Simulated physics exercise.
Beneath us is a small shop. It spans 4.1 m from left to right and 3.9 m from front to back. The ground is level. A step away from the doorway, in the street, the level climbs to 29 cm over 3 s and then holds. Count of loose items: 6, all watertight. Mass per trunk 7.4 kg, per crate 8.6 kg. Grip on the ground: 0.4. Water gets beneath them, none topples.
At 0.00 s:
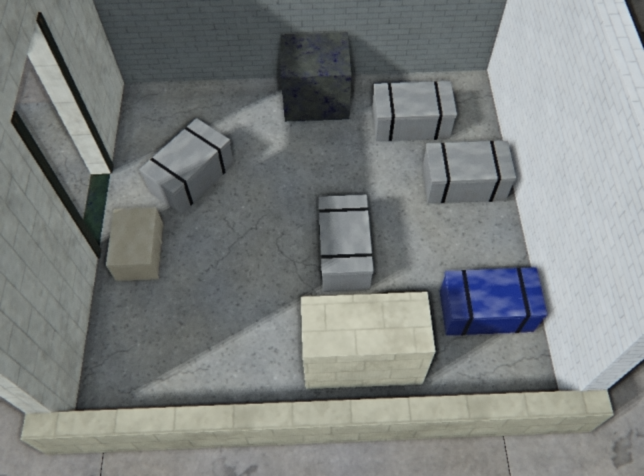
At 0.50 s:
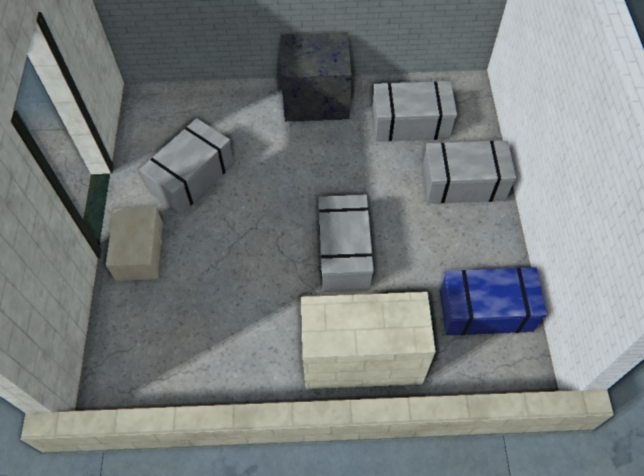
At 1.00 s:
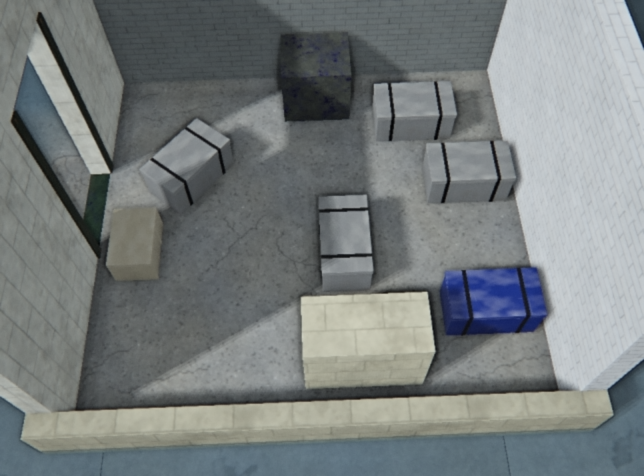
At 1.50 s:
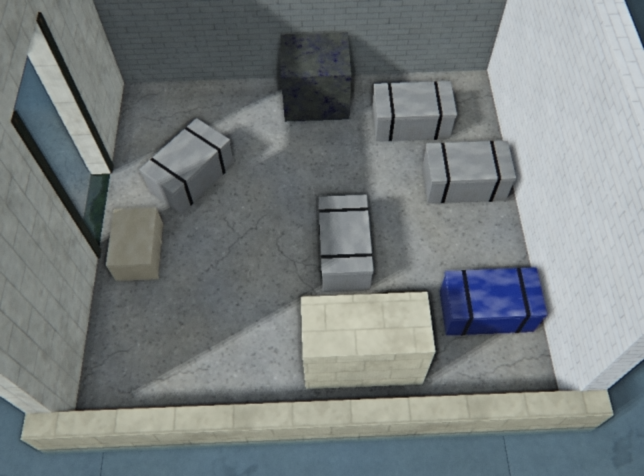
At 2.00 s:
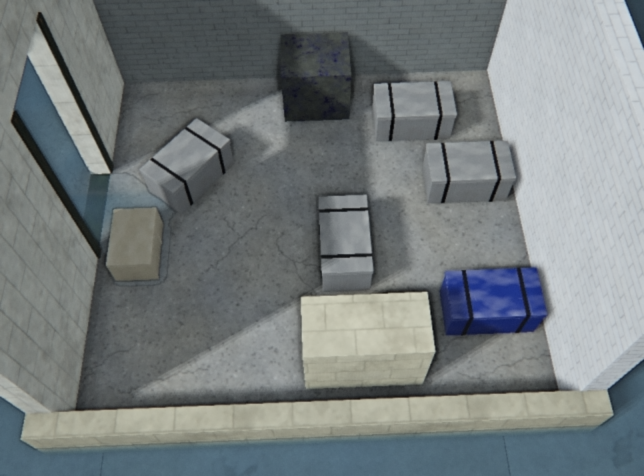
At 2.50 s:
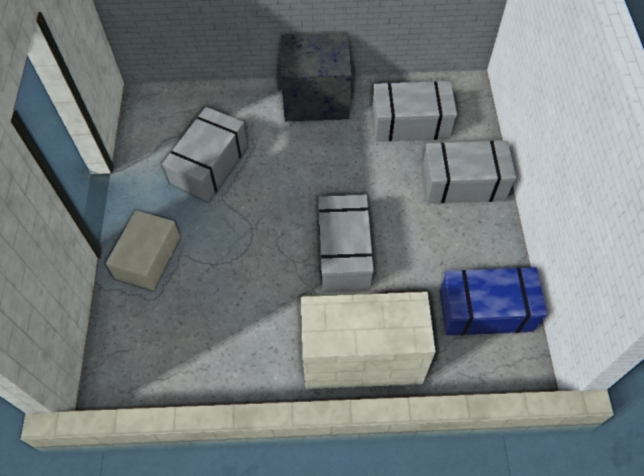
The clip opens on a walled room seen from above, with strapped gray trunks, a blue trunk and plain blocks sitting still while water covers the ground outside. Water then enters through the left doorway and spreads across the nearby floor, and the gray trunk and tan box beside it shift and turn slightly.
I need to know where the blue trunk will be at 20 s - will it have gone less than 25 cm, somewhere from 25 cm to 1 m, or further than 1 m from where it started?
It will have gone somewhere from 25 cm to 1 m.
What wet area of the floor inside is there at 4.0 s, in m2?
I'd put it close to 9.0 m2.
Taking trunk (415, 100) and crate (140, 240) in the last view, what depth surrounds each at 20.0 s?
First roughly 25 cm, second roughly 21 cm.
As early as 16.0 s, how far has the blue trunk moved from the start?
Displacement near 60 cm.
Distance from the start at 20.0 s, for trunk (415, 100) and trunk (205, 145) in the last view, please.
First 10 cm, then 250 cm.
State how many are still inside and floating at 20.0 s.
Then: 6.
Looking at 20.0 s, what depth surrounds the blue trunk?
About 26 cm.
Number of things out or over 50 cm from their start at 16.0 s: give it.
By my tally, 5.
After 4.0 s the blue trunk is near (495, 292), 0.0 m from its start, aground; 1 afloat.
After 9.0 s the blue trunk is near (484, 342), 0.5 m from its start, afloat; 5 afloat.
After 16.0 s the blue trunk is near (487, 341), 0.6 m from its start, afloat; 6 afloat.
After 20.0 s the blue trunk is near (488, 346), 0.6 m from its start, afloat; 6 afloat.
